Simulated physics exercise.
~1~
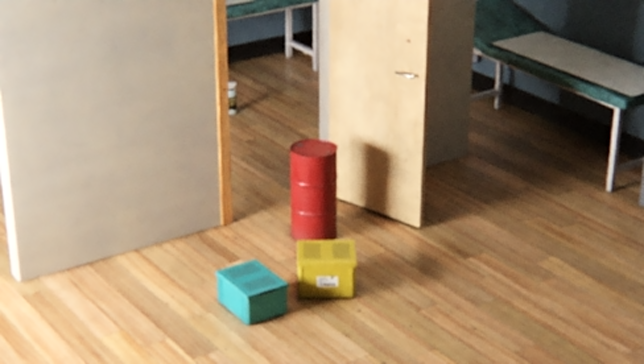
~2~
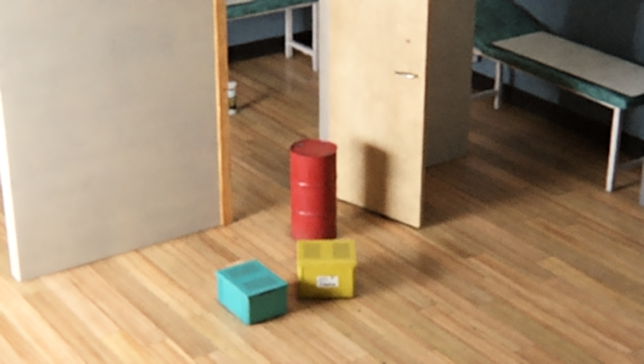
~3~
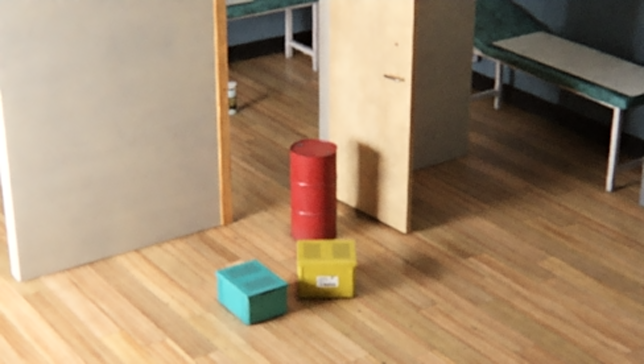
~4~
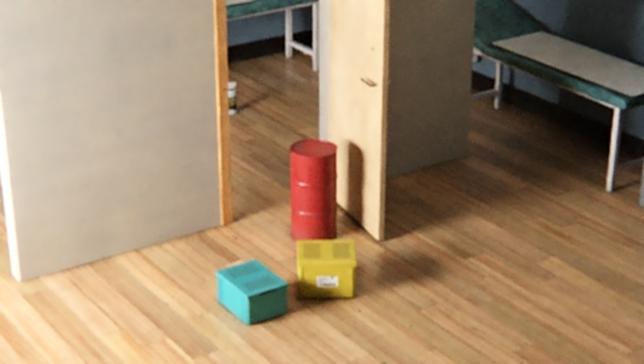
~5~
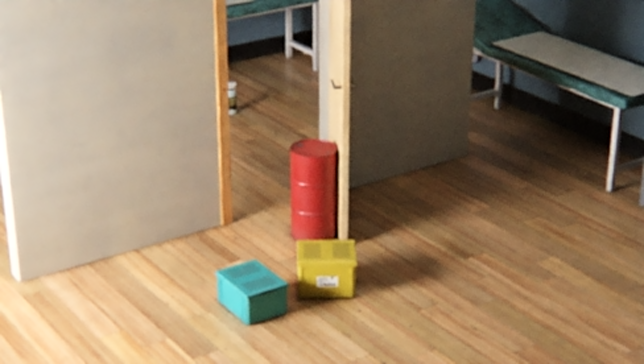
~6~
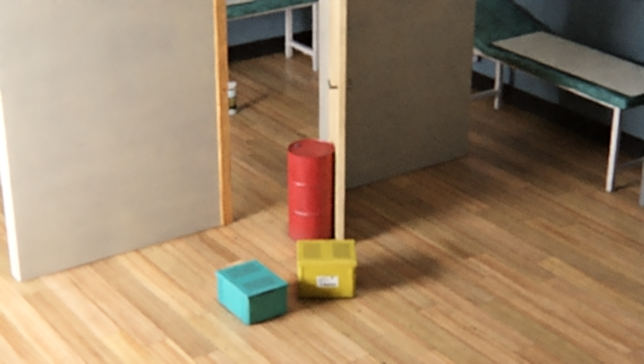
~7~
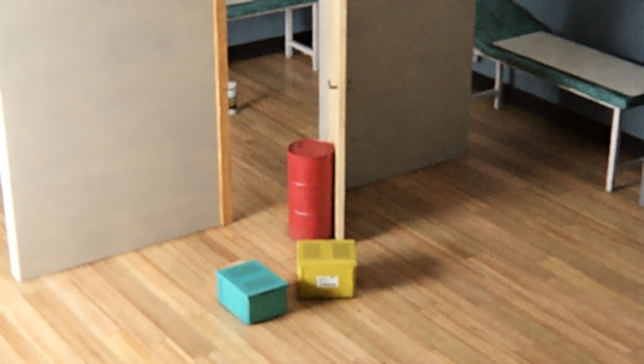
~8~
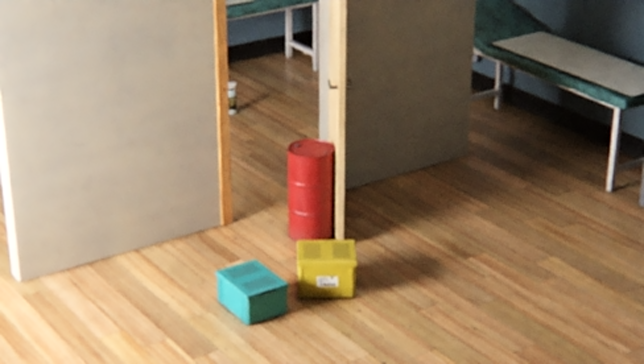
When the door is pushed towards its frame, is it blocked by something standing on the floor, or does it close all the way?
It is blocked. The door comes up against the red drum and stays open there.
A pale wooden door swung partway towards its frame, its free edge moving left until it came up against a red drum and barely nudged it. The door stopped there, still well open, with the yellow and turquoise boxes sitting untouched in front.
